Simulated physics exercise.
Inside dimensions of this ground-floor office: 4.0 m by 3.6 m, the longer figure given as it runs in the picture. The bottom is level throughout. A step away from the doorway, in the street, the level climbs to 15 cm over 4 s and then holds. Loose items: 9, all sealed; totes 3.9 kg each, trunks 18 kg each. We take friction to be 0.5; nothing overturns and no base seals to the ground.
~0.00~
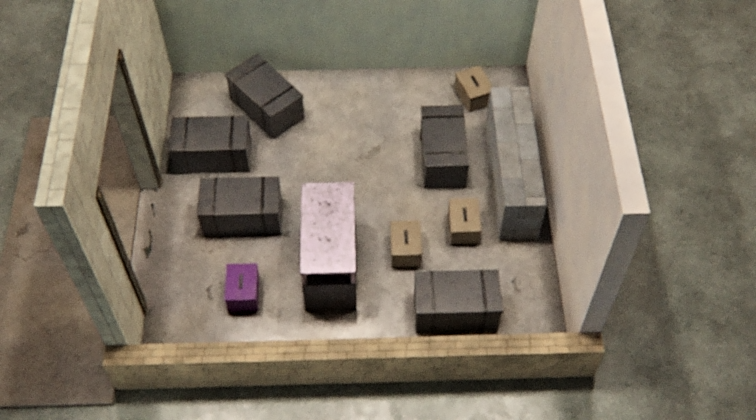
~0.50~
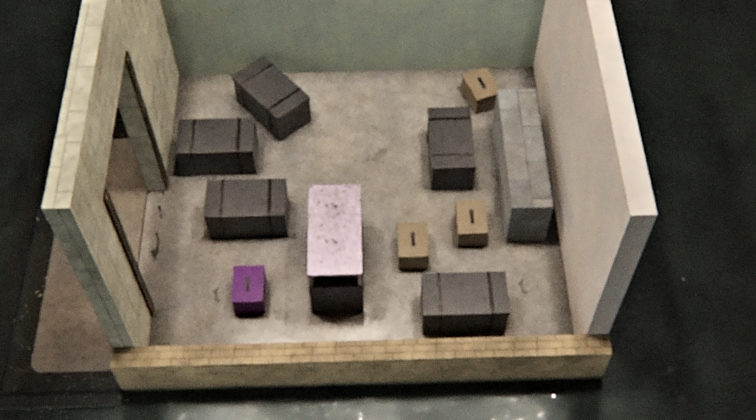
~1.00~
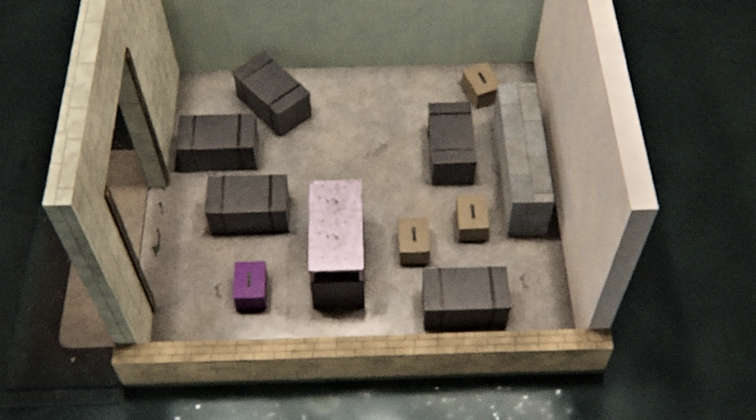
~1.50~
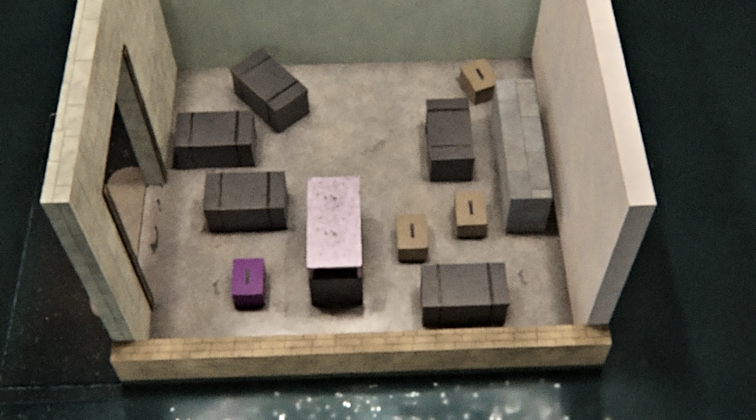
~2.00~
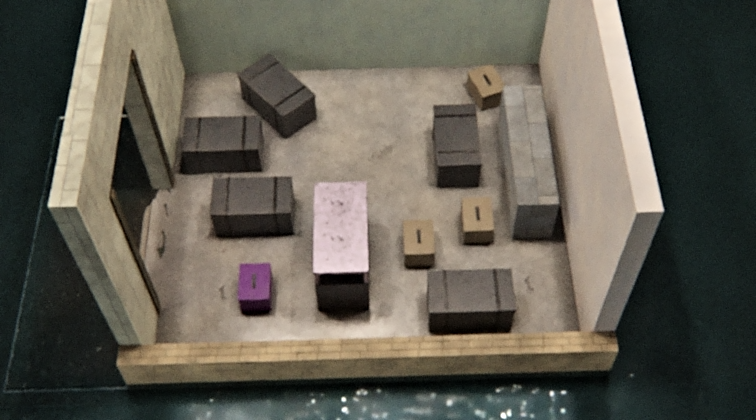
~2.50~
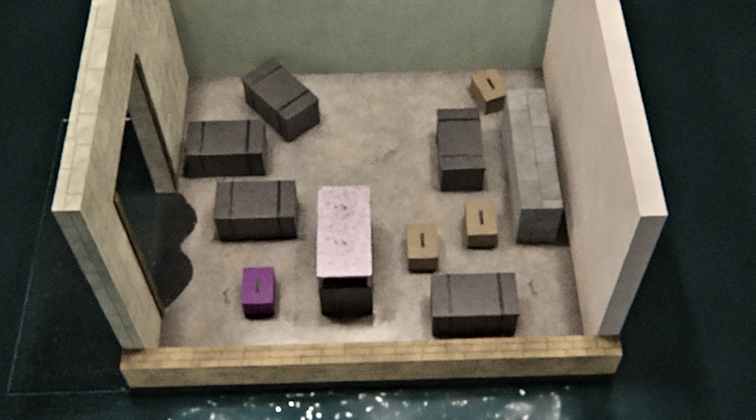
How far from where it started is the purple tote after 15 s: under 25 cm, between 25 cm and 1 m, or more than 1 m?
It should cover a long stretch.
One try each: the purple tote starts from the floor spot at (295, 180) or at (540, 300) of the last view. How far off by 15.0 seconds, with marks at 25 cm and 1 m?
Going in order, it gets pushed a long way and then it gets a small push.
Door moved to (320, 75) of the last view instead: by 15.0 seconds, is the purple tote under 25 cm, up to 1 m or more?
In that case the purple tote would have shifted a modest distance.
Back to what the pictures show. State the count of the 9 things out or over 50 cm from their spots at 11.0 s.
Tally at that time: 3.
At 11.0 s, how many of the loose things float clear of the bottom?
Just then, the number is 7.
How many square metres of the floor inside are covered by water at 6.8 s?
Wet: Near 8.5 m2.
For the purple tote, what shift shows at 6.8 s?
Shift by then: About 140 cm.
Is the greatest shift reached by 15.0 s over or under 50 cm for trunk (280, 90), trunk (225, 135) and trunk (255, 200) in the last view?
The first is lower, the second lower and the third higher.
After 3.5 s the purple tote is near (258, 285), 0.0 m from its start, aground; 0 afloat.
After 6.8 s the purple tote is near (398, 271), 1.4 m from its start, aground; 0 afloat.
After 11.0 s the purple tote is near (393, 211), 1.5 m from its start, afloat; 7 afloat.
After 15.0 s the purple tote is near (393, 182), 1.8 m from its start, afloat; 9 afloat.
